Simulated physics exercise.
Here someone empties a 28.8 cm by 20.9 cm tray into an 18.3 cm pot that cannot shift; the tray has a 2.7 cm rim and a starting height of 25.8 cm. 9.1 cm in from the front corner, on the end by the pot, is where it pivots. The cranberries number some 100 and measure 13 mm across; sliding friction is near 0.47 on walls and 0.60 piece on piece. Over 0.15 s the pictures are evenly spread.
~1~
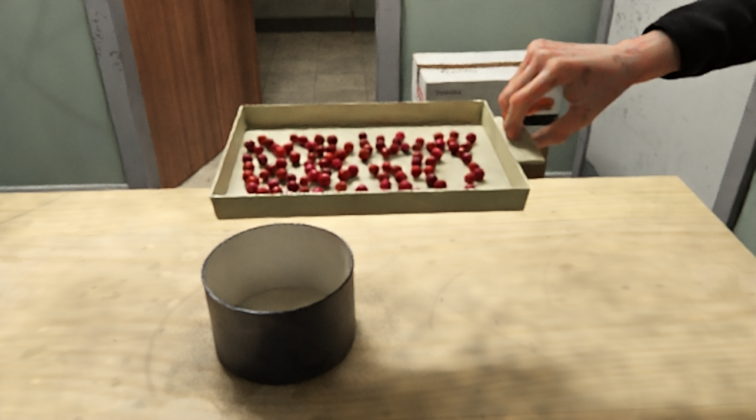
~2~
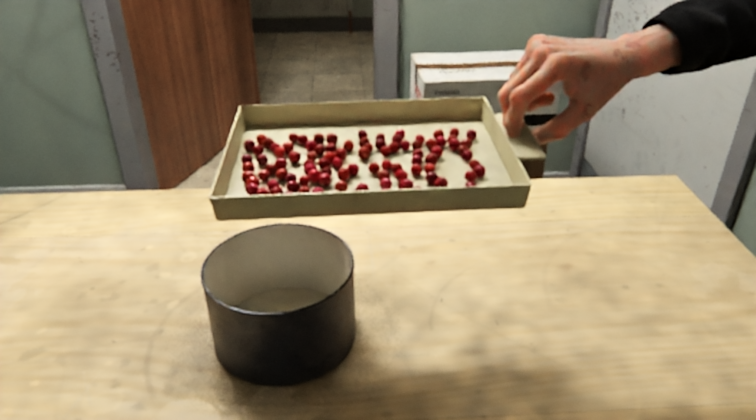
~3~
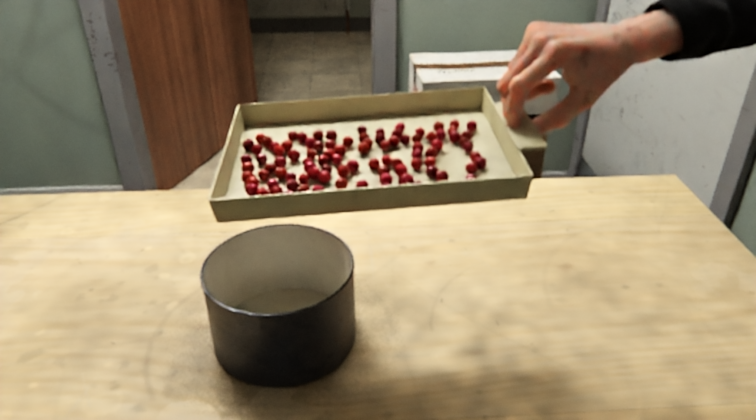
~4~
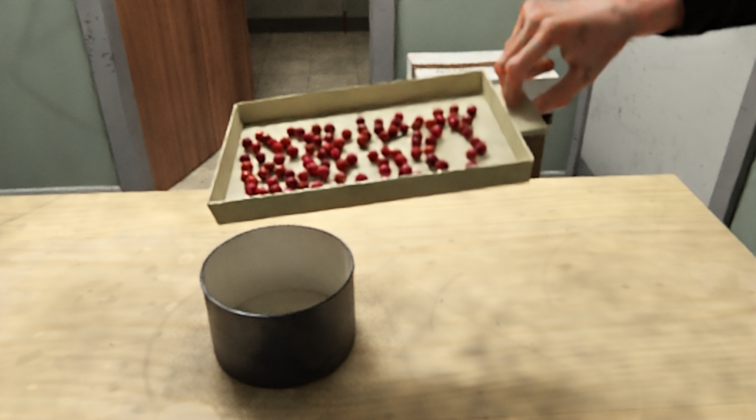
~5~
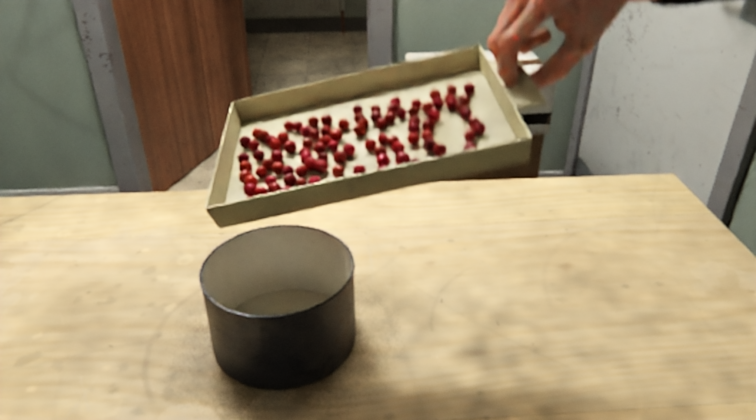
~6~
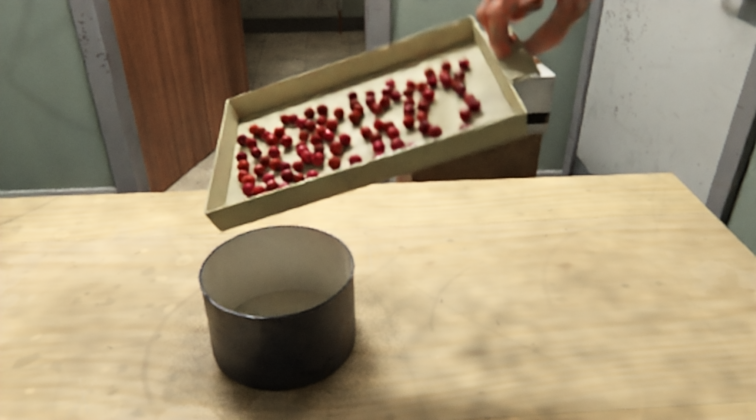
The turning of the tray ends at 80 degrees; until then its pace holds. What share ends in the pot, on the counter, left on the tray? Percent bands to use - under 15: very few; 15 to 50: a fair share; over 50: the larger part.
Pot - very few, counter - the larger part, tray - a fair share.
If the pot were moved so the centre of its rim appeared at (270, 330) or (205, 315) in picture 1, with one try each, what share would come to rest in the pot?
Close to 10 in a hundred, then close to 60 in a hundred.
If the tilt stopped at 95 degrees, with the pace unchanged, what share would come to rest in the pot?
0 %.
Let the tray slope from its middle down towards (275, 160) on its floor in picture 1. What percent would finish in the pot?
Near 5 percent, give or take.
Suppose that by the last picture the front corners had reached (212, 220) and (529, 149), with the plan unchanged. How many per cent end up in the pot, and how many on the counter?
Final per cent - pot 0, counter 60.
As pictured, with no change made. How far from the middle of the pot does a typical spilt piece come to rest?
About 24 cm from the centre.
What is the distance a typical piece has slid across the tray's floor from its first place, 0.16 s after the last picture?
About 2 cm.
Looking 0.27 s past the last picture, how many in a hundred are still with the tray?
Reading: Approx. 100%.
Then, 0.16 s after the last picture, tilt 51 degrees; the tray holds 100 %, the pot 0 %.
Then, 0.27 s after the last picture, tilt 73 degrees; the tray holds 100 %, the pot 0 %.
Then, 0.51 s after the last picture, tilt 80 degrees; the tray holds 40 %, the pot 0 %.
In the end, pot 0 %, counter 65 %, tray 35 %.
